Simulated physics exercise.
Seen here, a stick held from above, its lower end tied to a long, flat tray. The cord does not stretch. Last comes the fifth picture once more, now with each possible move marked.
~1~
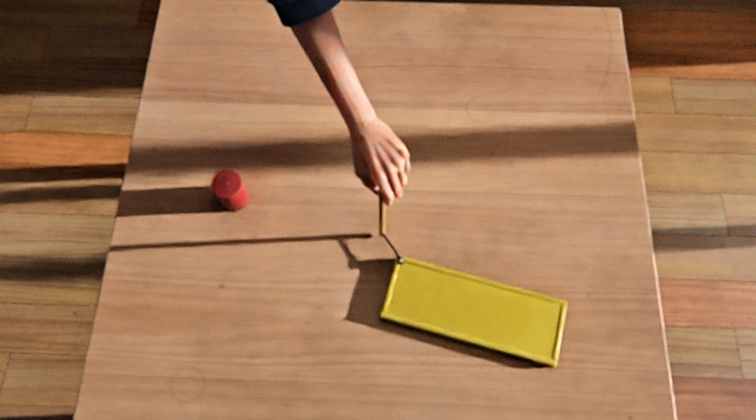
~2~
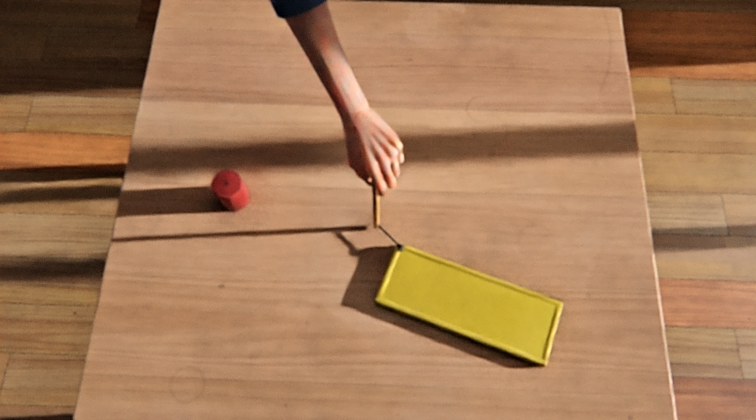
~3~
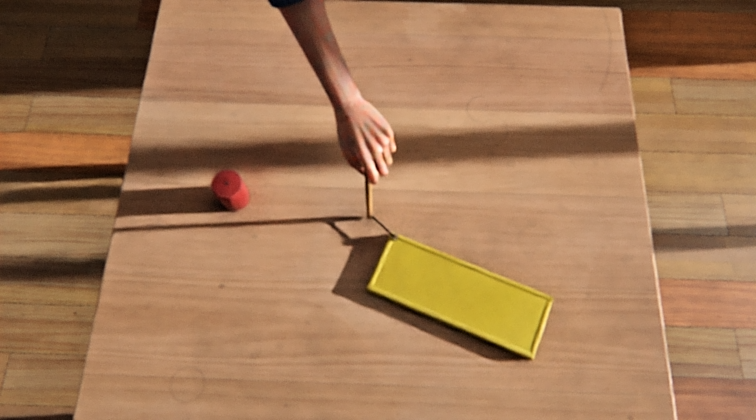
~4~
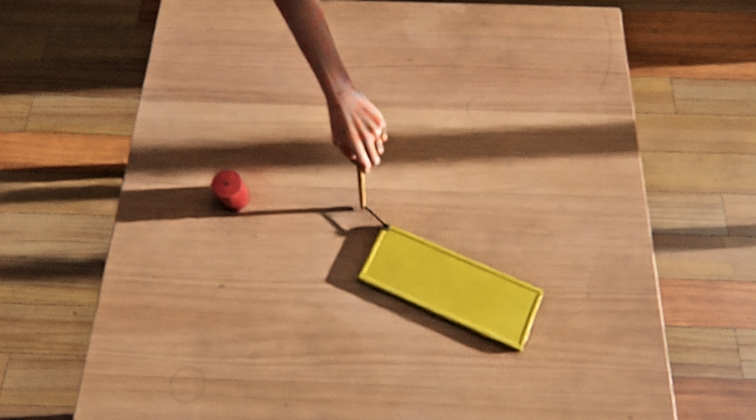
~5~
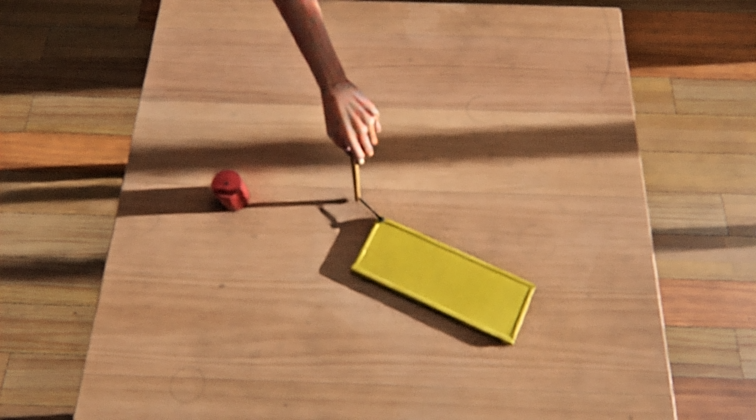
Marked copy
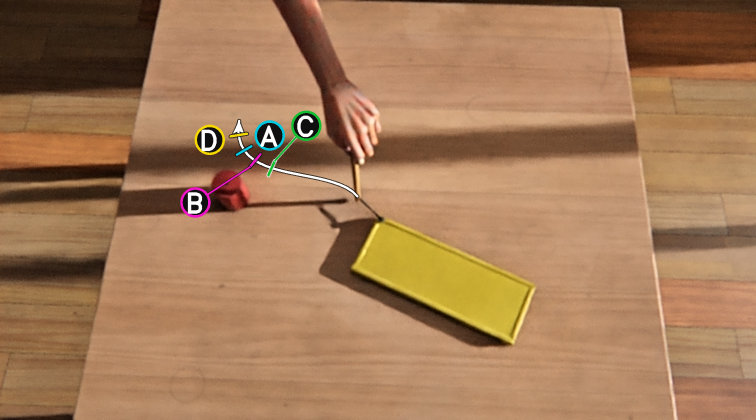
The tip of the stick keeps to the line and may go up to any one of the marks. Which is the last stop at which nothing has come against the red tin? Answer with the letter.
The farthest safe stop is A.
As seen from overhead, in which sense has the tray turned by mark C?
Anticlockwise.
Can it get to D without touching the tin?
No.
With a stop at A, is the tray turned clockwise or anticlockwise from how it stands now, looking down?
Anticlockwise.
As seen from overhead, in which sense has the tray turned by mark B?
Anticlockwise.
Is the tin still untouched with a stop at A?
For that mark, yes.
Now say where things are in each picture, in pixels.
The first picture shows red tin (231, 191); yellow tray (474, 309).
The second picture shows yellow tray (469, 302); red tin (231, 191).
The third picture shows yellow tray (460, 293); red tin (231, 191).
The fourth picture shows yellow tray (450, 284); red tin (231, 191).
The fifth picture shows yellow tray (443, 277); red tin (231, 191).
On the marked copy, A at (244, 151); B at (255, 161); C at (272, 168); D at (239, 135); the route from (357, 196) via (279, 170) to (239, 121).
Taking A. A third of the way, foot of the stick (318, 179), middle of the tray (408, 248).
Two thirds of the way, foot of the stick (274, 170), middle of the tray (371, 226).
When it is over, foot of the stick (244, 151), middle of the tray (338, 207); nothing has been touched.
As for the rest, B is safe but short; C is safe but short; D is too far, the tin has been hit.
